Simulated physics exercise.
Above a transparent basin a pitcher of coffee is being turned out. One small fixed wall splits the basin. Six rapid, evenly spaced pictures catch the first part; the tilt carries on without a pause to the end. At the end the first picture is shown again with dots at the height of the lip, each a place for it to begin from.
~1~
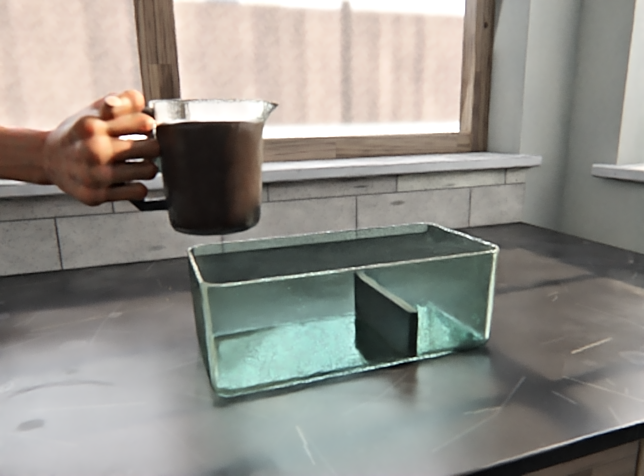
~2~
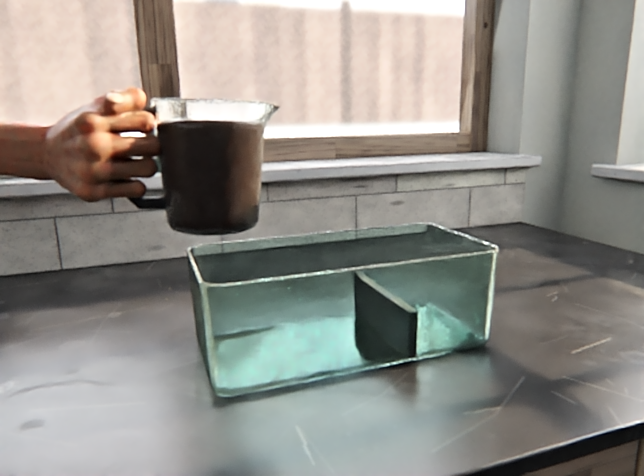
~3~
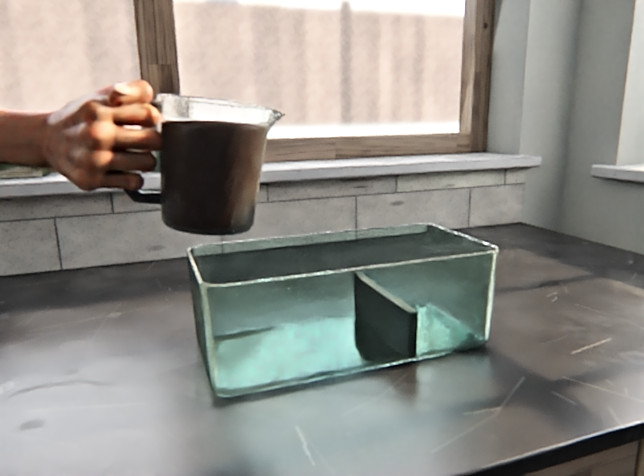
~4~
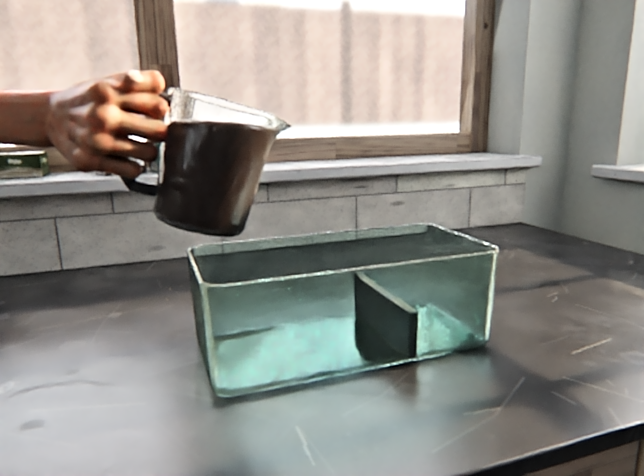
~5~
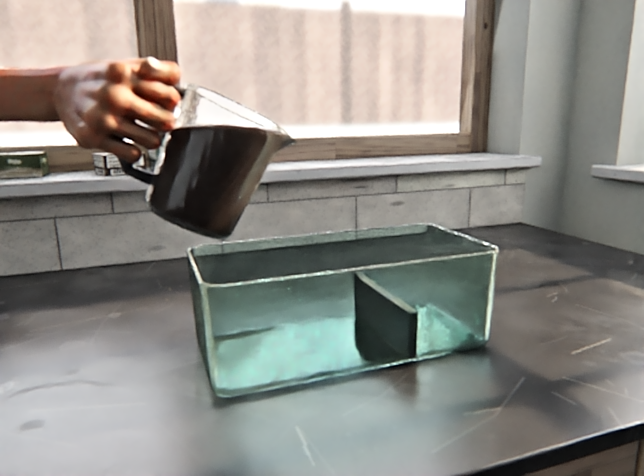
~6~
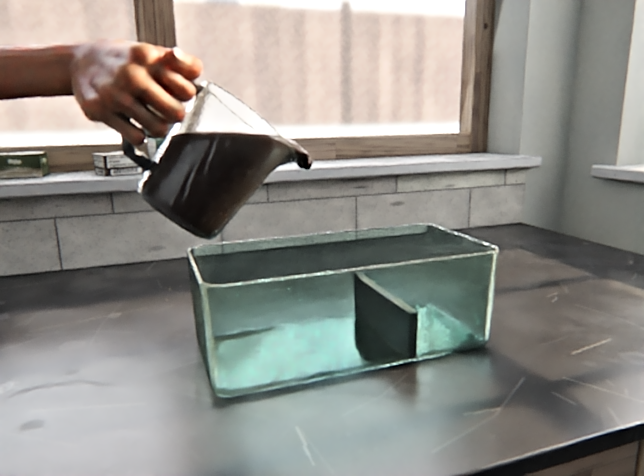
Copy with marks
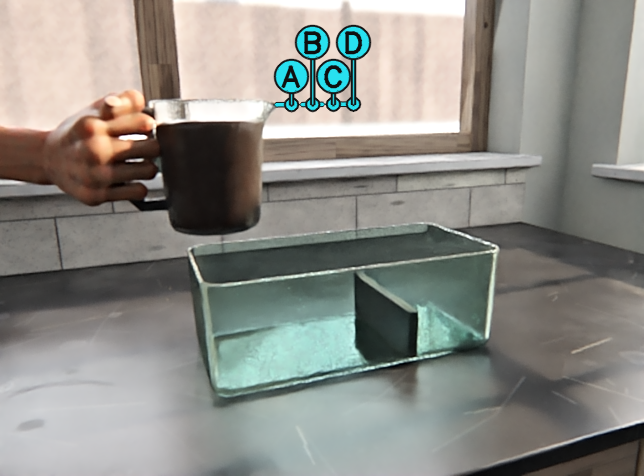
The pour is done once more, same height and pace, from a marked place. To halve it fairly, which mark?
It is C.
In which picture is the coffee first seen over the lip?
Picture 6.
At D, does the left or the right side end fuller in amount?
The right one.
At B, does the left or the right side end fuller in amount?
The left one.
In cyan, A at (291, 104); B at (312, 104); C at (333, 104); D at (353, 104).
If A is chosen, about 94 % ends left of the wall and 4 % right of it.
If B is chosen, about 90 % ends left of the wall and 9 % right of it.
If C is chosen, about 51 % ends left of the wall and 48 % right of it.
If D is chosen, about 14 % ends left of the wall and 84 % right of it.
